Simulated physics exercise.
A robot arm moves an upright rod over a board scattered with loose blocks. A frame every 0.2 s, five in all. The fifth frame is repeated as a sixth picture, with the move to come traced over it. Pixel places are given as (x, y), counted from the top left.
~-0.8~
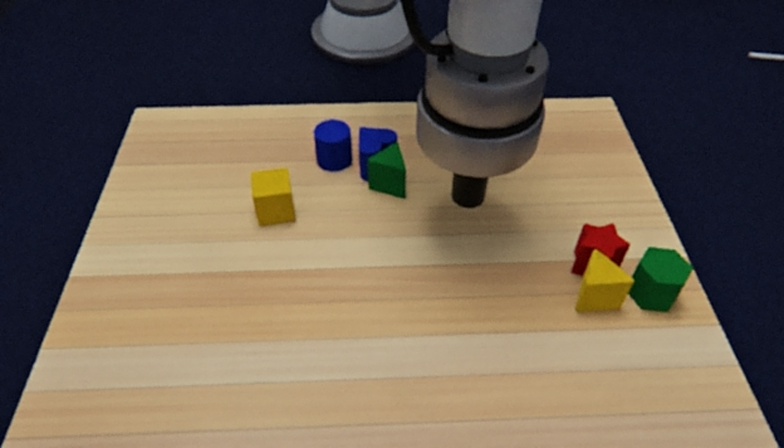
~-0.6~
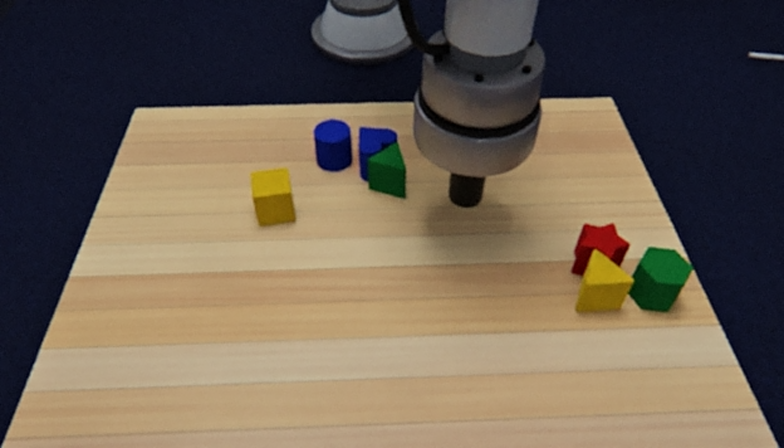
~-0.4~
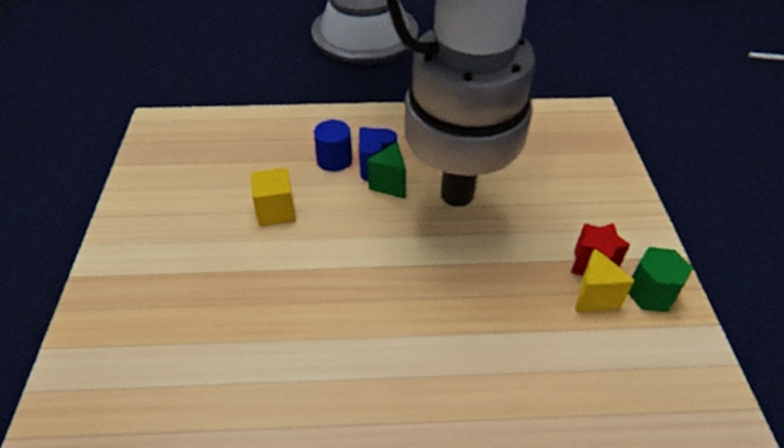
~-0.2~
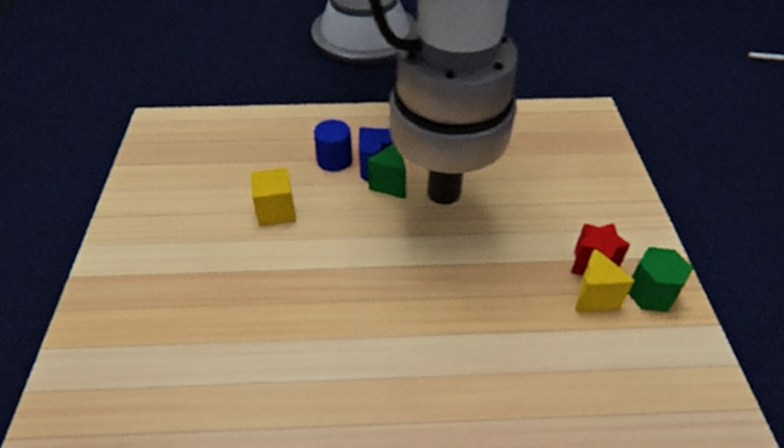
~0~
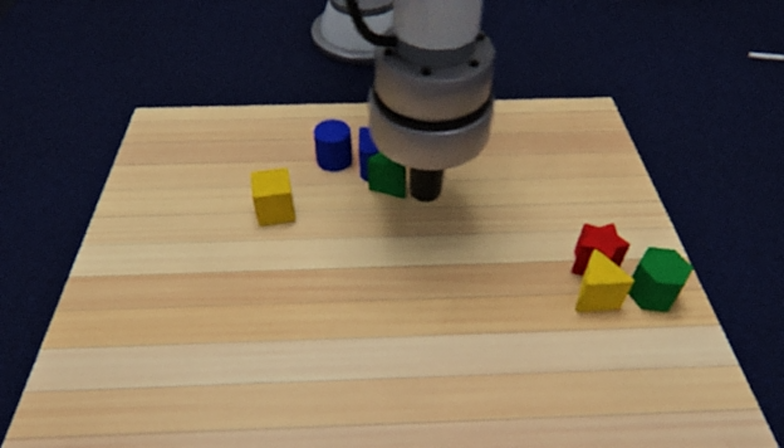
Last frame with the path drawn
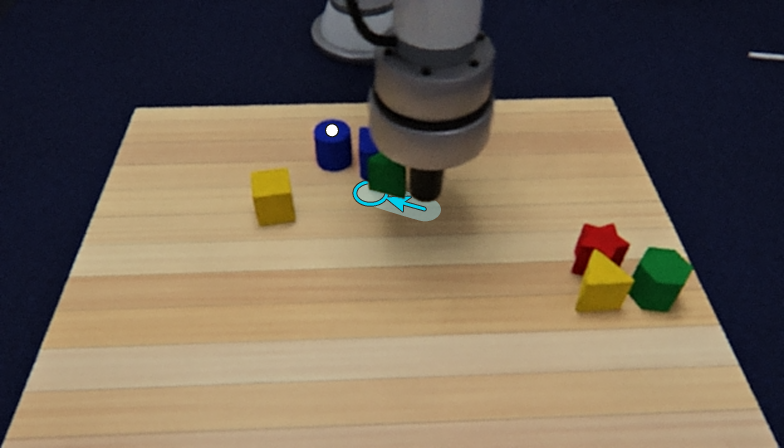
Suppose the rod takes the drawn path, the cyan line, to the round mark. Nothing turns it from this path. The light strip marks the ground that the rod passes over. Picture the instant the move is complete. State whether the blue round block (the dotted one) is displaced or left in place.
By then it is displaced.
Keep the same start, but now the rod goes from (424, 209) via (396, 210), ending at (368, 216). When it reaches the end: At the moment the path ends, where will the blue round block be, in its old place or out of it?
Answer: Unmoved.
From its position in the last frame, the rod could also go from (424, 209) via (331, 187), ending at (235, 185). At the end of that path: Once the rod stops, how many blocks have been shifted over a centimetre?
The answer will be at least three.
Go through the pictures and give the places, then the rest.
Tip of the rod at (468, 198), middles of tops, blue round block at (332, 130), blue heart block at (375, 138), green three-sided block at (390, 157), in the first frame.
Rod at (465, 198), nothing pushed, in the second frame.
Rod at (457, 196), nothing pushed, in the third frame.
Rod at (444, 195), nothing pushed, in the fourth frame.
Rod at (426, 192), blue round block at (332, 130), blue heart block partly hidden, green three-sided block partly hidden, in the fifth frame.
The line goes straight from (424, 209) to (371, 193); the dot is on the blue round block.
What follows on the original path. Halfway along, rod at (397, 184); blue heart block at (367, 130), turned 15° clockwise; green three-sided block at (375, 149), turned 15° clockwise.
At the end, rod at (370, 175); blue round block at (326, 126); blue heart block at (365, 121), turned 35° clockwise; green three-sided block at (360, 140), turned 40° clockwise.
